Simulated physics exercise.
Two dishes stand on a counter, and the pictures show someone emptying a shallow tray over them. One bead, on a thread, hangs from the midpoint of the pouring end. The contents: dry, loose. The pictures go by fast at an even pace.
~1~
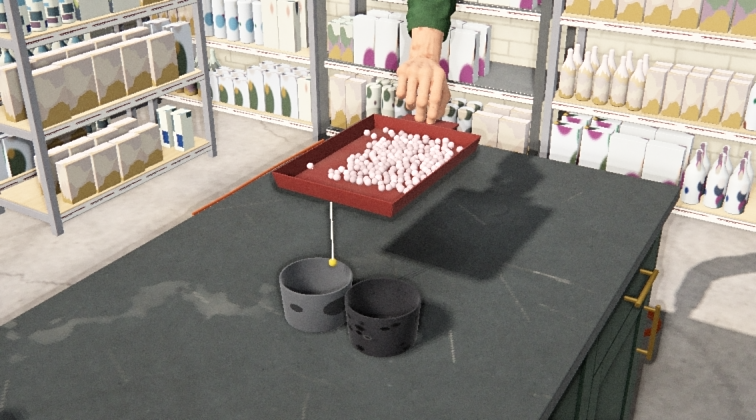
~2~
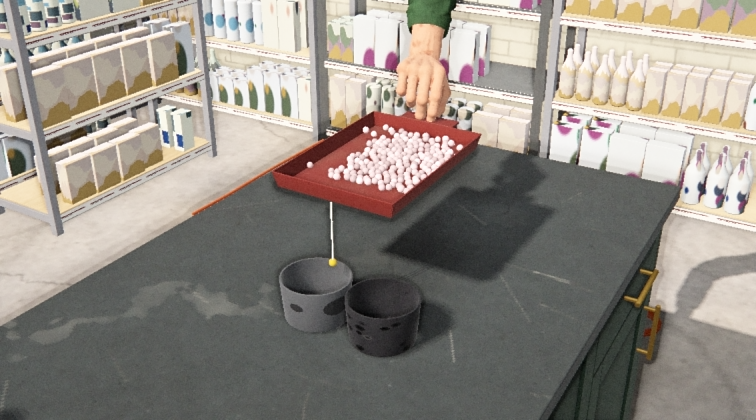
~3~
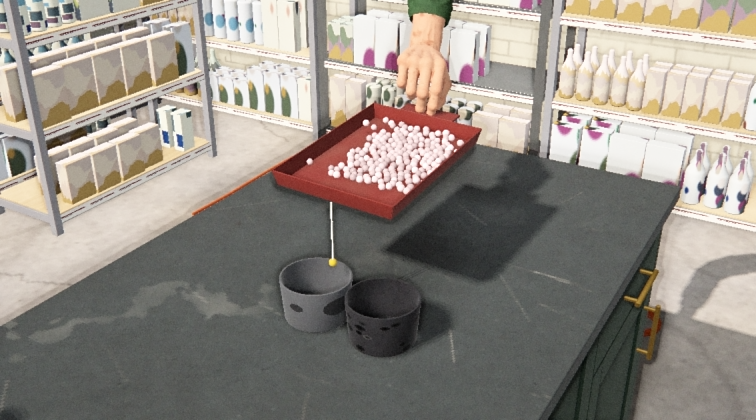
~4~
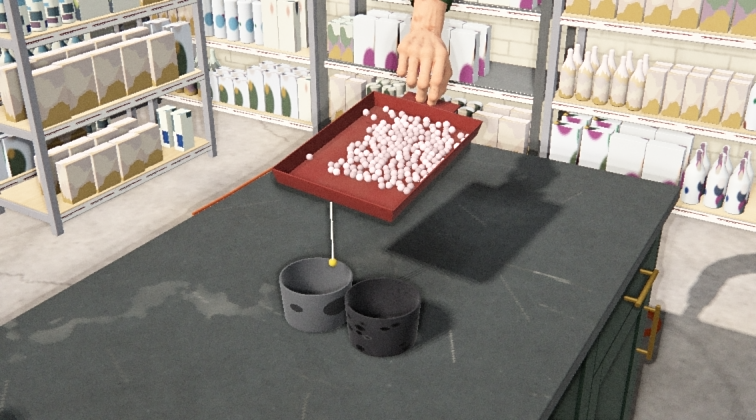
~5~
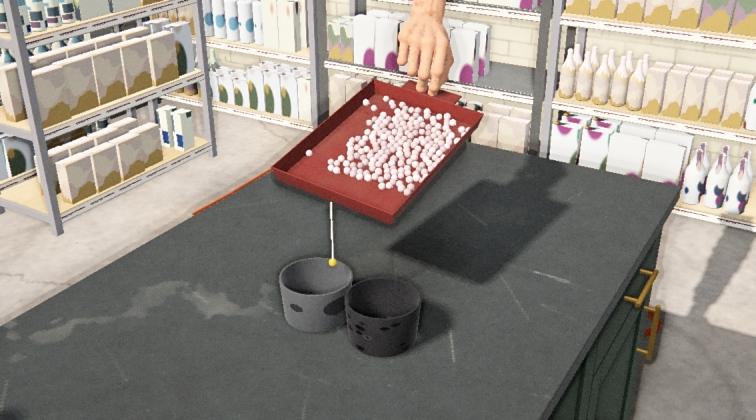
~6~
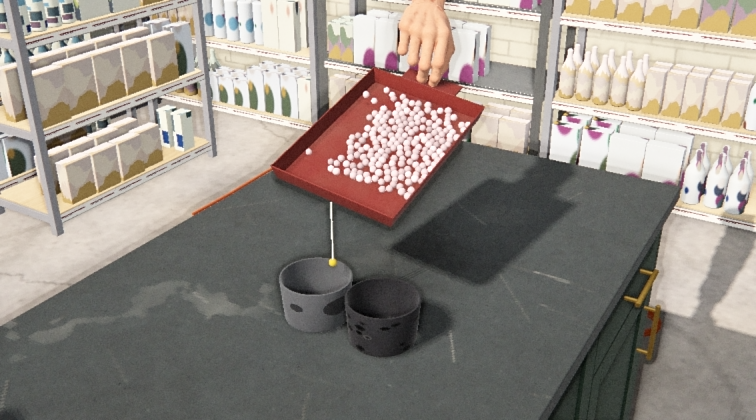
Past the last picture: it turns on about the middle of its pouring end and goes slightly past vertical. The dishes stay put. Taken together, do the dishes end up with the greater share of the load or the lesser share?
They end up with the greater share.
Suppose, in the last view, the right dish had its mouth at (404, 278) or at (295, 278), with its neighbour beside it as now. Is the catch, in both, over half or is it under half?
Try 1: A minority of it. Try 2: A minority of it.
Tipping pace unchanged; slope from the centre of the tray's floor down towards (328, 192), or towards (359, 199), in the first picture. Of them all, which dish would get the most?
Result, try one: Dish at left; try two: Dish at right.
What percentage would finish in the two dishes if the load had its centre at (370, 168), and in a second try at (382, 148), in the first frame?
Respectively 100 and 90 per cent.
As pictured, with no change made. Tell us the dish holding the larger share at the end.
The one to the right.
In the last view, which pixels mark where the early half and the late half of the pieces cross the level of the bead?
I'd put it at roughly (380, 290), and after that at roughly (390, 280).
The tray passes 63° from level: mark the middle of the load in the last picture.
Its middle sits at about pixel (383, 207).
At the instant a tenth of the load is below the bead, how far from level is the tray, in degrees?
Near 65 degrees.
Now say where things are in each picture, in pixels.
Corners of the pouring end near (278, 171) and (391, 201), level; middle of the load near (401, 159), sugar pearls; left dish near (296, 309); right dish near (363, 333); bead on its thread near (333, 262), in the first frame.
Corners of the pouring end near (278, 171) and (391, 201), level; middle of the load near (401, 157), in the second frame.
Corners of the pouring end near (277, 170) and (391, 204), tipped barely, lowest at the right corner; middle of the load near (401, 153), in the third frame.
Corners of the pouring end near (277, 168) and (391, 207), tipped a little, lowest at the right corner; middle of the load near (401, 147), in the fourth frame.
Corners of the pouring end near (277, 166) and (391, 210), tipped a little, lowest at the right corner; middle of the load near (401, 143), in the fifth frame.
Corners of the pouring end near (277, 165) and (391, 214), tipped clearly, lowest at the right corner; middle of the load near (401, 140), all but a few on the move; left dish near (296, 309); right dish near (363, 333), in the sixth frame.
Shortly afterwards, tray tipped steeply; the bulk on the tray; a little in the right dish; a little in the air.
Next, tray tipped past a quarter turn; only a few on the tray; all but a few in the right dish; only a few outside both; only a few in the air.
Some moments later, tray tipped past a quarter turn; all but a few in the right dish; only a few outside both.
In the end, tray tipped past a quarter turn; all but a few in the right dish; none at all in the left dish; only a few outside both.
